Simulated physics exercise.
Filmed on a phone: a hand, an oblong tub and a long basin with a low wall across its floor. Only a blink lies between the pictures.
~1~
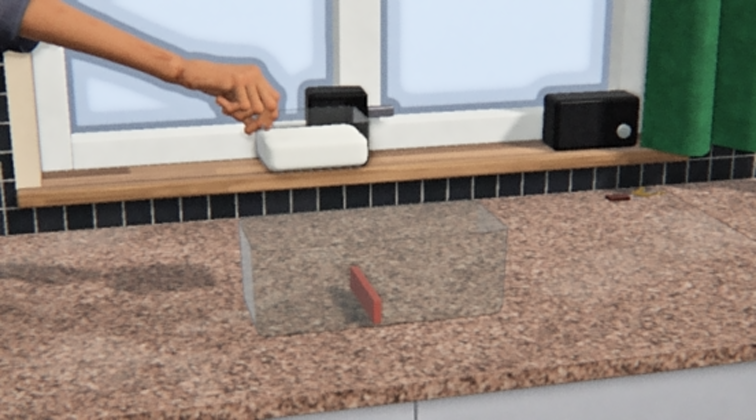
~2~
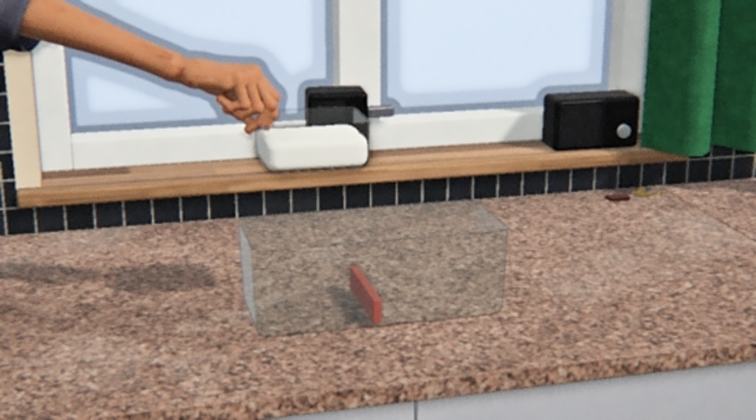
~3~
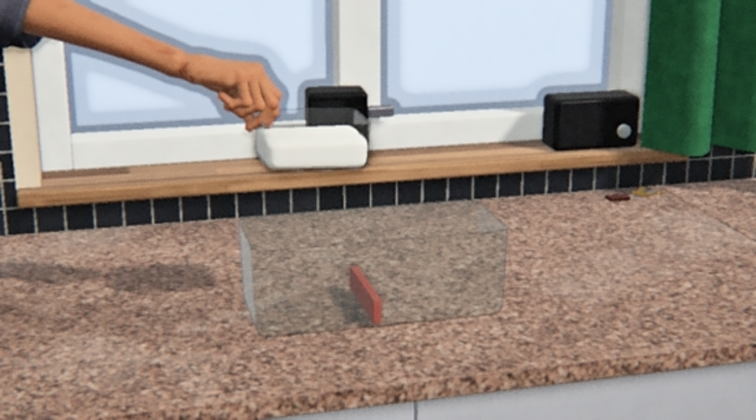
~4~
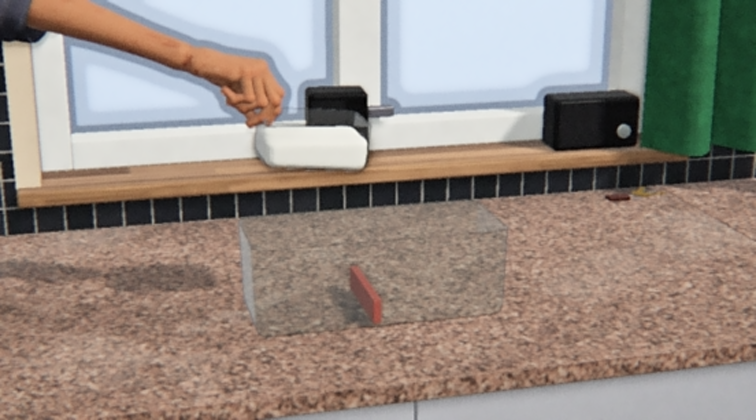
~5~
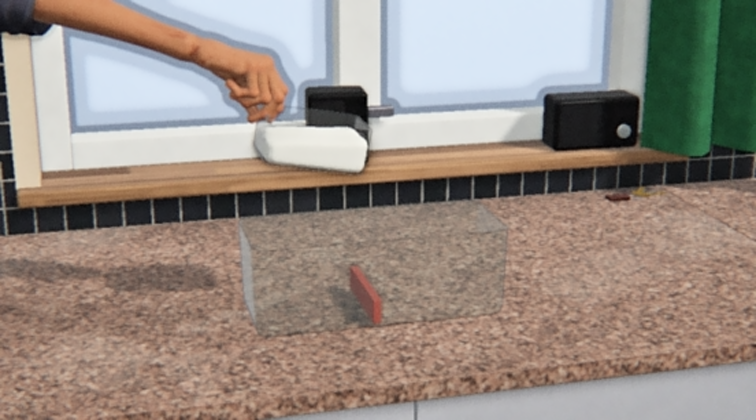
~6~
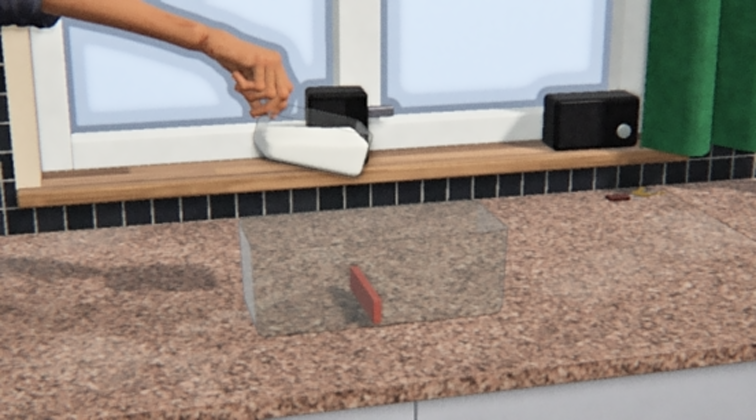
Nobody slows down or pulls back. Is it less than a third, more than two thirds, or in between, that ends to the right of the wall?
The share right of the wall is above two thirds.
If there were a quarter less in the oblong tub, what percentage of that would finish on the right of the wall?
About 85 per cent.
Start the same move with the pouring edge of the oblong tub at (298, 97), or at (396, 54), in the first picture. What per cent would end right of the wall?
Roughly 10 per cent, and 90 per cent.
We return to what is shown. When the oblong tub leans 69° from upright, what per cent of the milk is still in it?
Some 45 per cent.
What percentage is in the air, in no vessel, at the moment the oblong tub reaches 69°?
About 45 per cent.
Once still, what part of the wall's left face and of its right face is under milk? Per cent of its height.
The left part 10 per cent, the right part 40.
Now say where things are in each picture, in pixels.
In the first frame, it leans 0°; its right rim is at (362, 115); the milk meets the walls at (261, 138) and (359, 132); the long basin's rim runs from (245, 235) to (493, 215); the wall's top is at (365, 284).
In the second frame, it leans 1°; its right rim is at (362, 116); the milk meets the walls at (261, 138) and (359, 132).
In the third frame, it leans 3°; its right rim is at (363, 118); the milk meets the walls at (261, 137) and (359, 133).
In the fourth frame, it leans 6°; its right rim is at (363, 121); the milk meets the walls at (261, 136) and (360, 134).
In the fifth frame, it leans 10°; its right rim is at (364, 125); the milk meets the walls at (261, 136) and (360, 134).
In the sixth frame, it leans 16°; its right rim is at (365, 130); the milk meets the walls at (260, 135) and (360, 135).
A moment on, the oblong tub is tipped part way and 44 per cent is still to pour, 0 is left of the wall and 13 right of it.
Next, the oblong tub is tipped on its side and 14 per cent is still to pour, 6 is left of the wall and 71 right of it.
Then the oblong tub is tipped on its side and 4 per cent is still to pour, 10 is left of the wall and 83 right of it.
Later the oblong tub is tipped on its side and 2 per cent is still to pour, 13 is left of the wall and 84 right of it.
In the end 15 per cent lies left of the wall, 84 right of it and 1 outside.
